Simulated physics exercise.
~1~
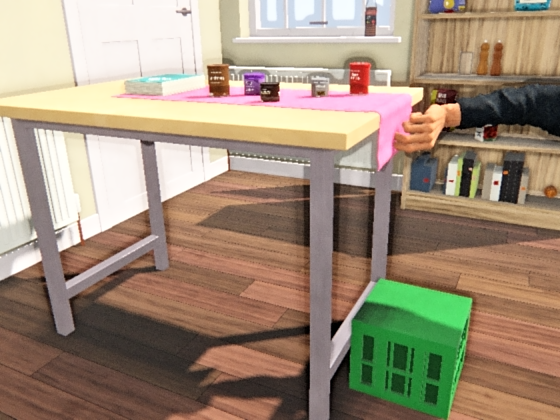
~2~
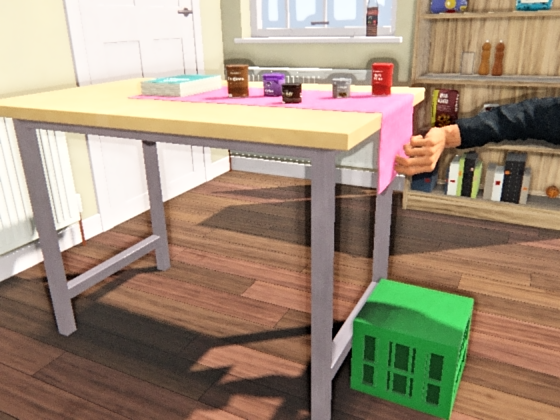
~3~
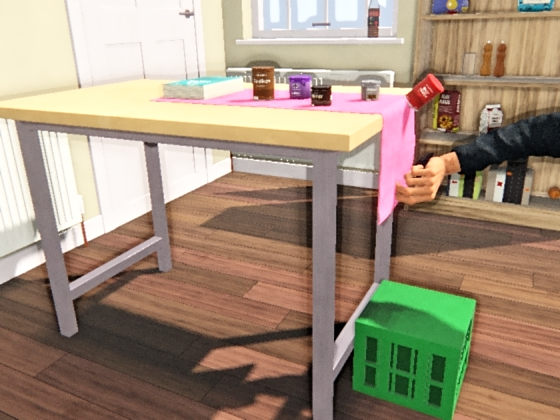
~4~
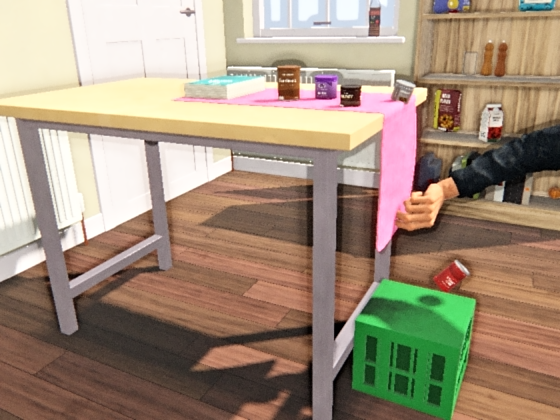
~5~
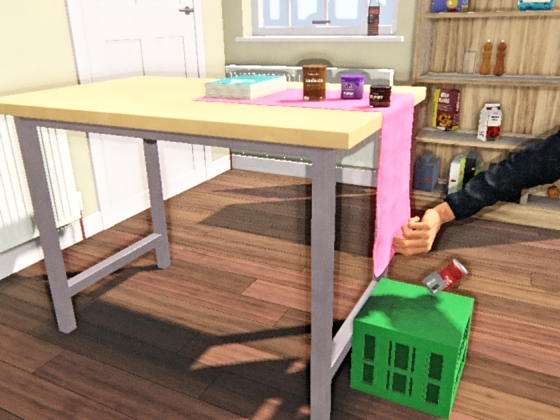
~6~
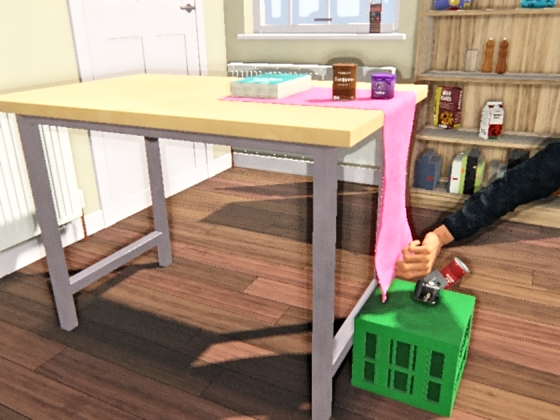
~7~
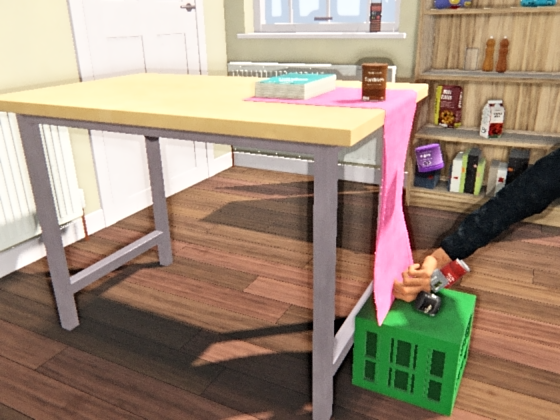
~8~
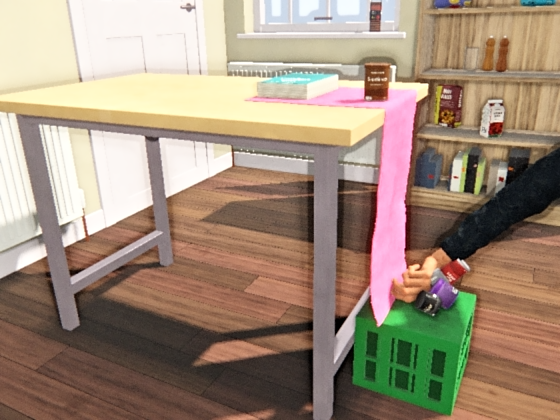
At a table, a hand pulls a pink scarf down, dropping four containers onto a green crate.
